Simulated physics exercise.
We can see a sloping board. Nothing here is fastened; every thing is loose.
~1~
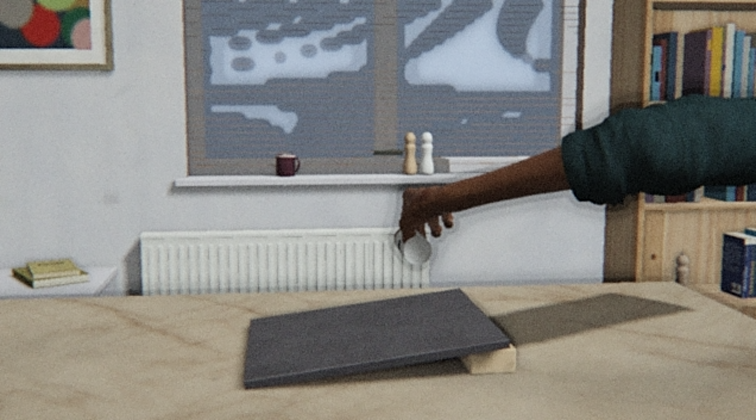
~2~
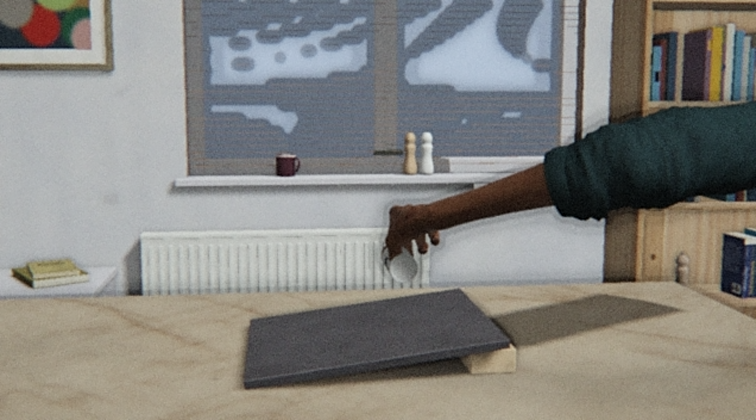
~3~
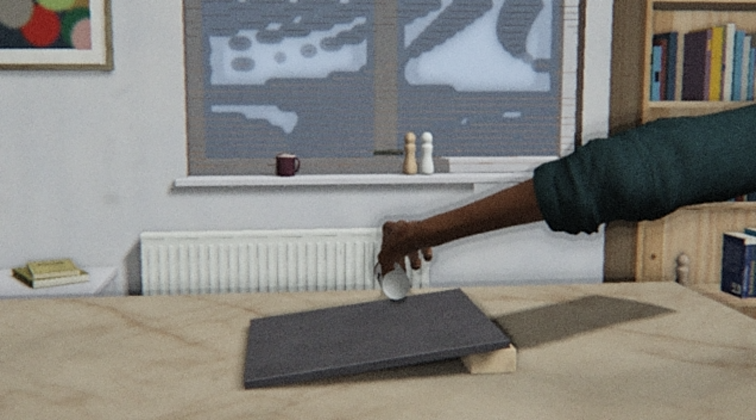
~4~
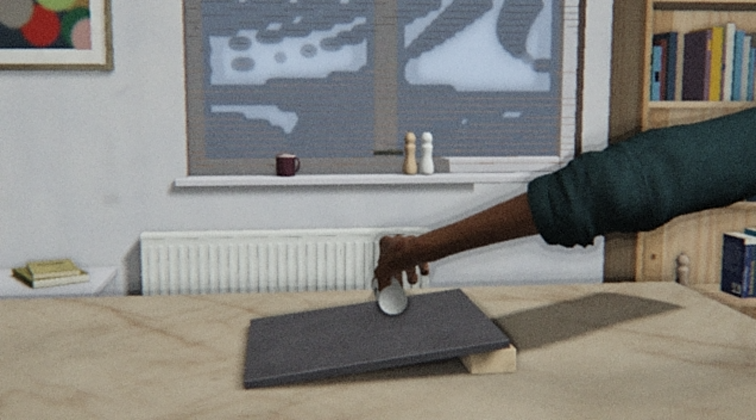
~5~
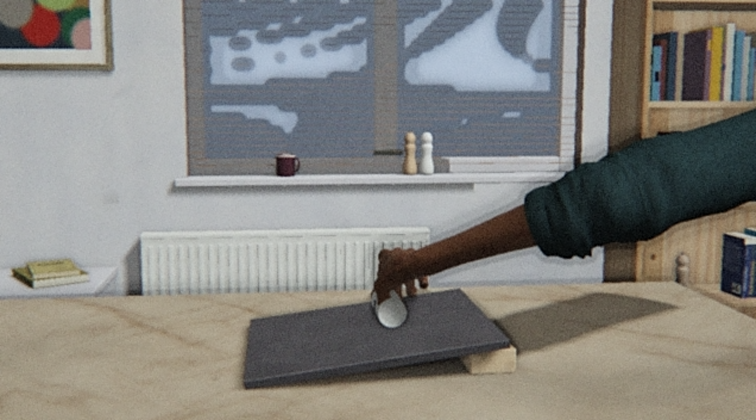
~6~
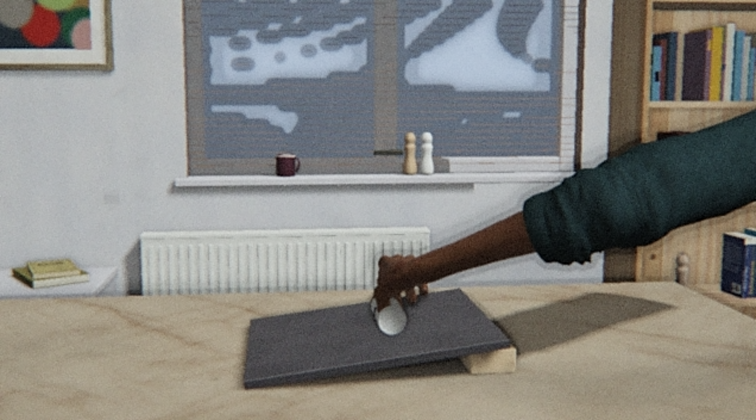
In a room with a window and a radiator, a dark sloping board rests on a small wooden block on a table. An arm in a green sleeve reaches in from the right, lowering a small white object and drifting slightly left, then sets it on the board, fingers still gripping it.
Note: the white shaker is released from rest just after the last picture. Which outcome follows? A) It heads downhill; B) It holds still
The answer is A.
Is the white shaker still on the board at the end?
Once it settles, it is off the top.
Then, 0.90 s after the last picture, white shaker rolled well along near (274, 329).
Then, 1.50 s after the last picture, white shaker now off the board.
Then, 2.30 s after the last picture, things are still on the move.
By the end, off the board, white shaker. The white shaker slides or rolls down.
